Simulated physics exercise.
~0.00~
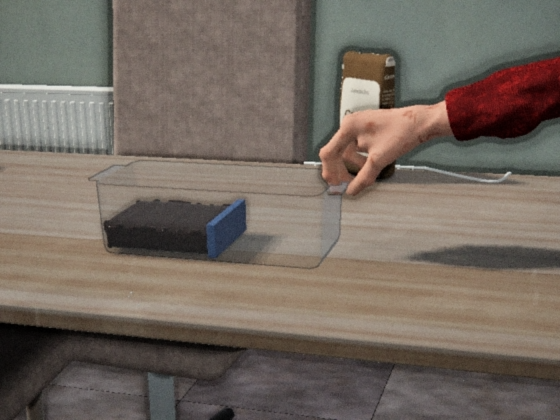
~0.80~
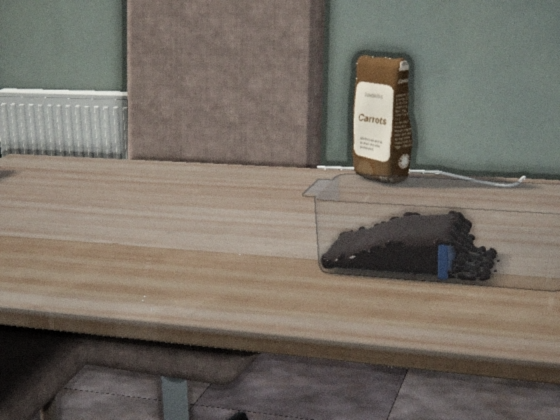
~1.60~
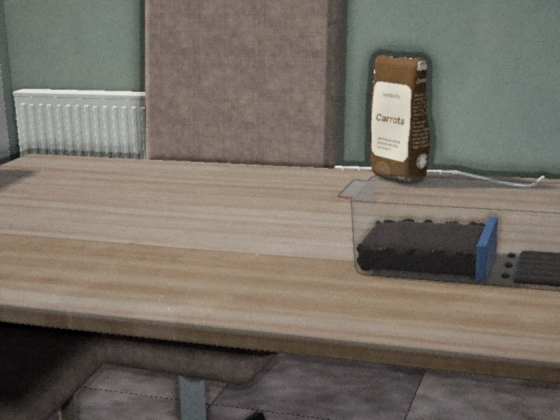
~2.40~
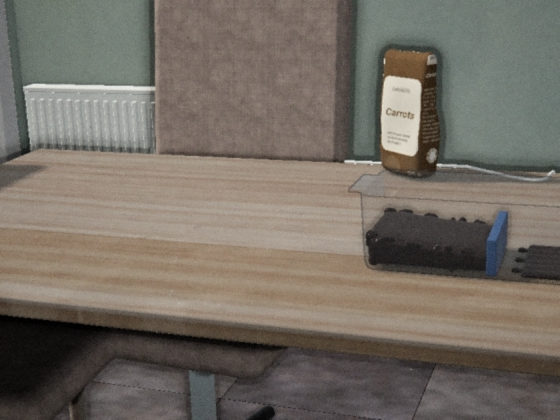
We see a red-sleeved hand at a clear food box on a wooden table before the box moves far right, its dark coffee surging over a blue divider; finally, the box rests partly out of view, most coffee still left of the divider and a little to its right.
